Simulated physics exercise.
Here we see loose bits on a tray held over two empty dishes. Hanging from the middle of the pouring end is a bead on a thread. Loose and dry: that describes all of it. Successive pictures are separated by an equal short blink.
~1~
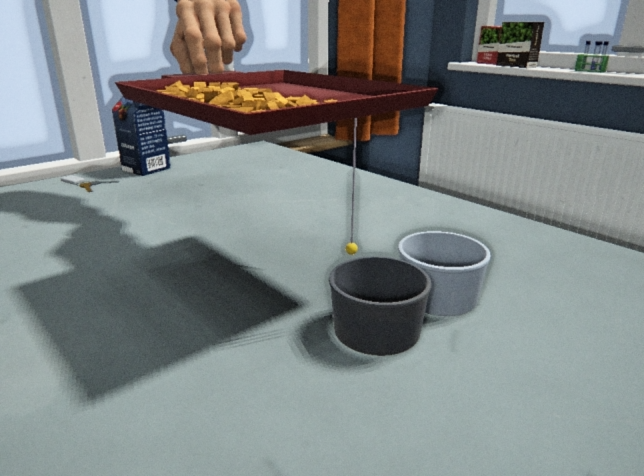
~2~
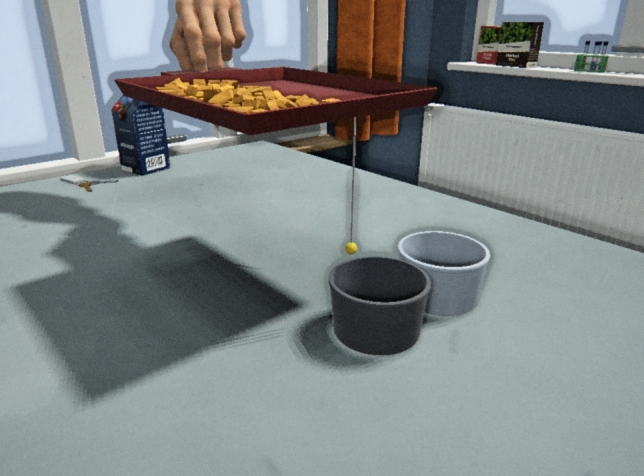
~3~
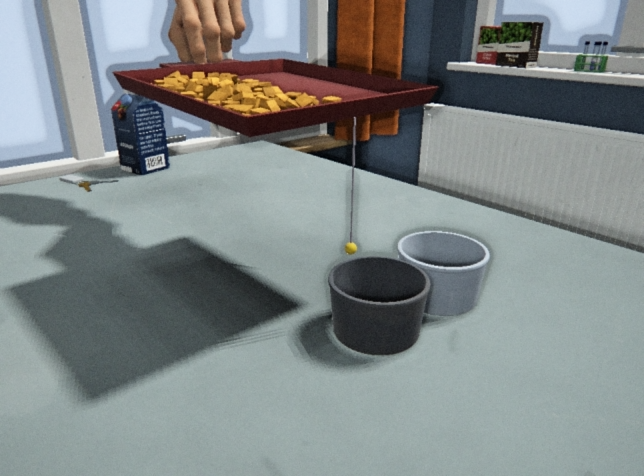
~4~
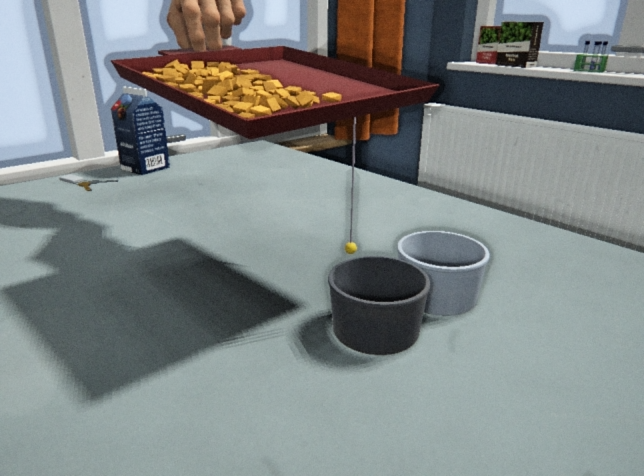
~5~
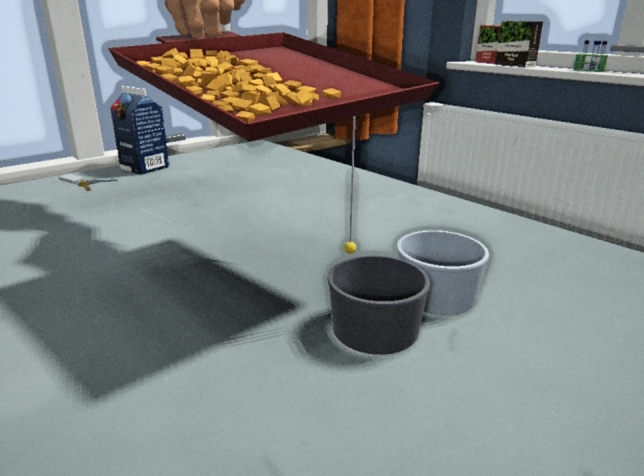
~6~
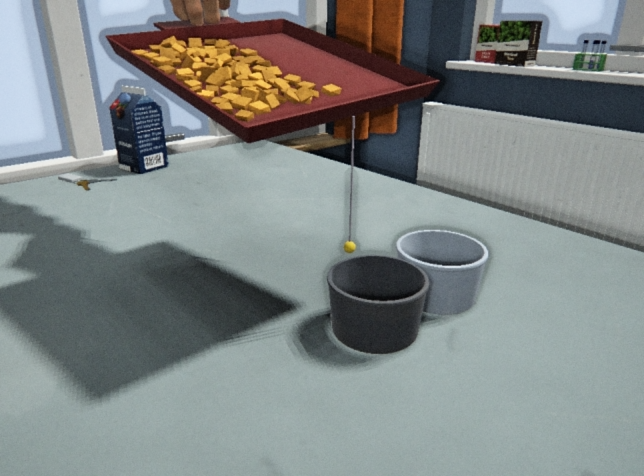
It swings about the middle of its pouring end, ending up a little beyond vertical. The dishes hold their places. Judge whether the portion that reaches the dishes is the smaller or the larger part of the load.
It is the smaller part.
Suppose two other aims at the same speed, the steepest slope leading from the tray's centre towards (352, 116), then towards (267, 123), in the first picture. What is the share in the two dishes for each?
Shares: About 60 in a hundred, then about 0 in a hundred.
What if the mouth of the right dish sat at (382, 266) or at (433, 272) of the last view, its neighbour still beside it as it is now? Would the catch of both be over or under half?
First place: Beyond half; second place: Short of half.
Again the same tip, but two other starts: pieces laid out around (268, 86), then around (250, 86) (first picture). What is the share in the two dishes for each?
Estimate: 30 % first, 20 % second.
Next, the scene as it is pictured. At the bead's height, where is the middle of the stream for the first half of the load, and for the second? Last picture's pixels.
Early half: (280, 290); late half: (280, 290).
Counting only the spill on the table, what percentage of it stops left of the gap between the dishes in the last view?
Left portion: Around 100 %.
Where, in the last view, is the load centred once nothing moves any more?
About (285, 376).
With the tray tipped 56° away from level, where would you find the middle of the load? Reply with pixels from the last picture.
Roughly at (258, 90).
Soon after the last picture, tray tipped steeply; nearly all on the tray; a stray few outside both.
A little later, tray tipped right over; about a quarter on the tray; a stray few in the left dish; about a third outside both; about a third in the air.
Later still, tray tipped past a quarter turn; a stray few in the left dish; nearly all outside both.
At rest, tray tipped past a quarter turn; a stray few in the left dish; none in the right dish; nearly all outside both.
